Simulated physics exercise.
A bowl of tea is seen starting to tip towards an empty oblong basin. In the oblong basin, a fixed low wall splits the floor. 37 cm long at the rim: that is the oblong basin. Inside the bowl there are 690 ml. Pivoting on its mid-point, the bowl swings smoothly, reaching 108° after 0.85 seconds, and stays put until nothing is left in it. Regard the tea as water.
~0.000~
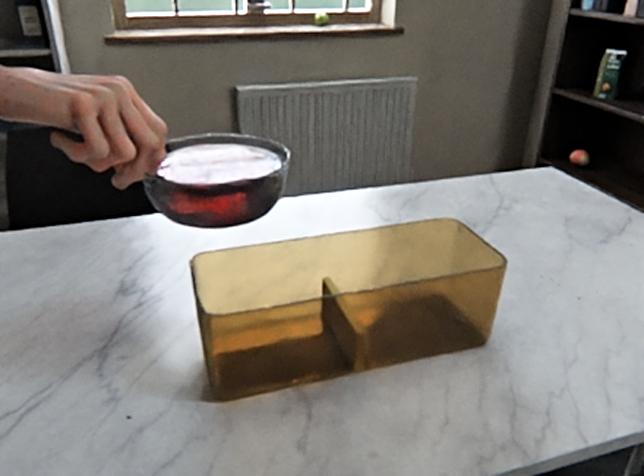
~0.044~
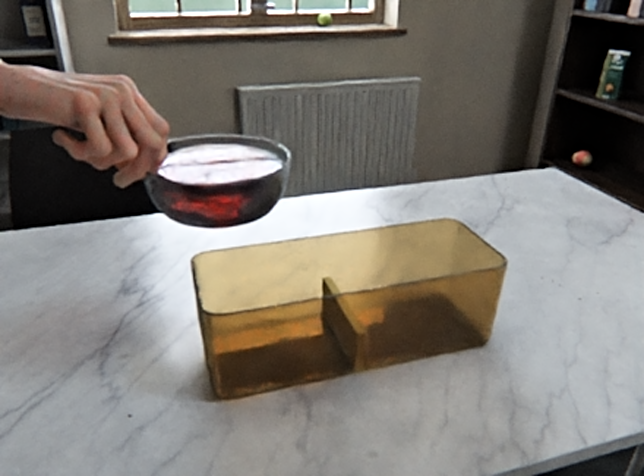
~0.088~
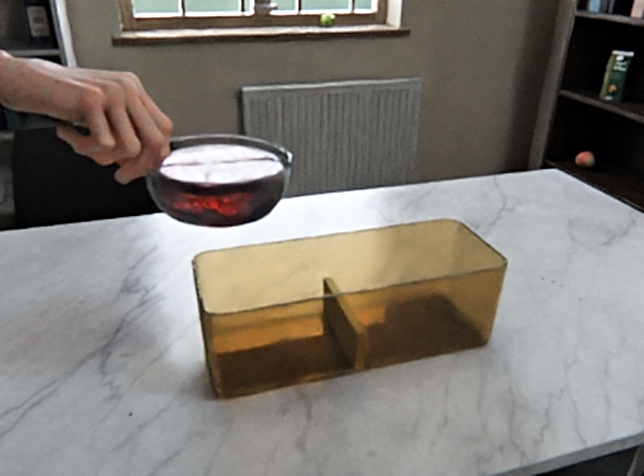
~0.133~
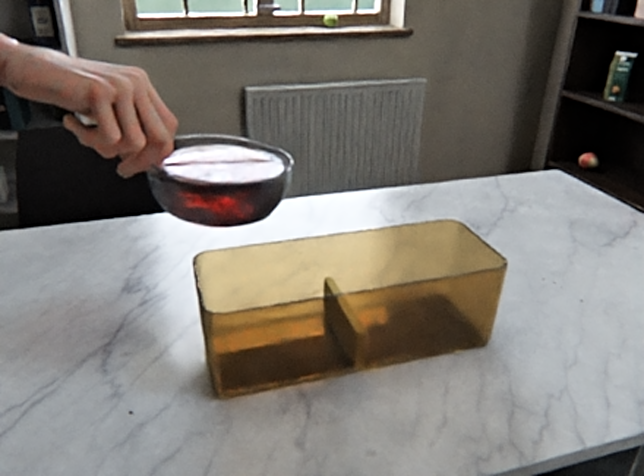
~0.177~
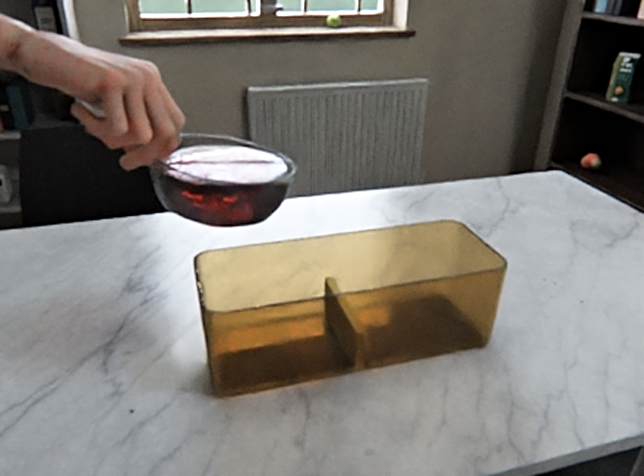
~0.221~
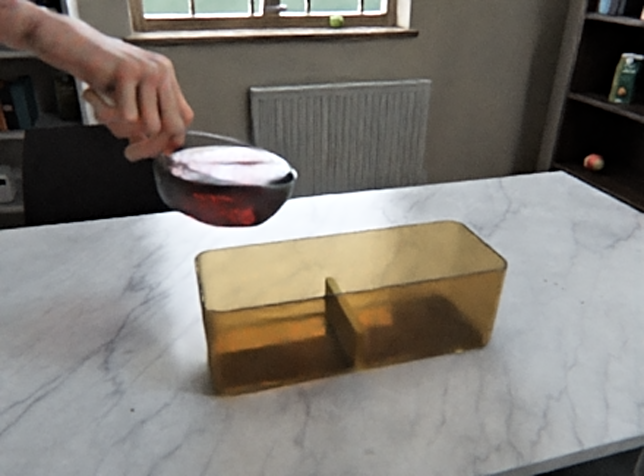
On a marble table indoors, a hand gradually tilting a glass bowl of dark red liquid rightward above a divided amber basin.
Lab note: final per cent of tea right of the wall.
Approx. 31 %.
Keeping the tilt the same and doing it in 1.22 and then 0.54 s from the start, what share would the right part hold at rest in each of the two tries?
It comes to 40 per cent, and then 15 per cent.
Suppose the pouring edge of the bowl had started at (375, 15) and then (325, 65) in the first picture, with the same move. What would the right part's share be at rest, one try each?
In order, 95 and 80 per cent.
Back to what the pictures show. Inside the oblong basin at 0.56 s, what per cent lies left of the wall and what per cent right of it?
Left about 20, right about 18.
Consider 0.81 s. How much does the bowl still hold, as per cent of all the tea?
About 0 percent.
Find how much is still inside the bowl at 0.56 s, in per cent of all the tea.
Near 24 in a hundred.
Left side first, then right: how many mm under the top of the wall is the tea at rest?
36 mm left, 48 mm right.
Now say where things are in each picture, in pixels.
In the first picture, tilt 0°; pouring edge (286, 152); surface from (143, 172) to (282, 158); the oblong basin's rim runs from (196, 285) to (481, 240); the wall's top is at (342, 303).
In the second picture, tilt 1°; pouring edge (287, 153); surface from (144, 171) to (283, 159).
In the third picture, tilt 3°; pouring edge (288, 156); surface from (146, 170) to (284, 160).
In the fourth picture, tilt 6°; pouring edge (290, 160); surface from (149, 168) to (286, 162).
In the fifth picture, tilt 11°; pouring edge (292, 166); surface from (152, 169) to (288, 163).
In the sixth picture, tilt 17°; pouring edge (293, 173); surface from (157, 167) to (292, 166); 1 per cent is over the edge.
Then, 0.56 s in, the tilt is 80° and 25 per cent is still to pour, 19 is left of the wall and 19 right of it.
Then, 0.81 s in, the tilt is 107° and 0 per cent is still to pour, 67 is left of the wall and 30 right of it.
Then, 1.07 s in, the tilt is 108° and 0 per cent is still to pour, 67 is left of the wall and 31 right of it.
Then, 1.35 s in, the tilt is 108° and 0 per cent is still to pour, 67 is left of the wall and 31 right of it.
Finally, 67 per cent lies left of the wall, 31 right of it and 1 outside.
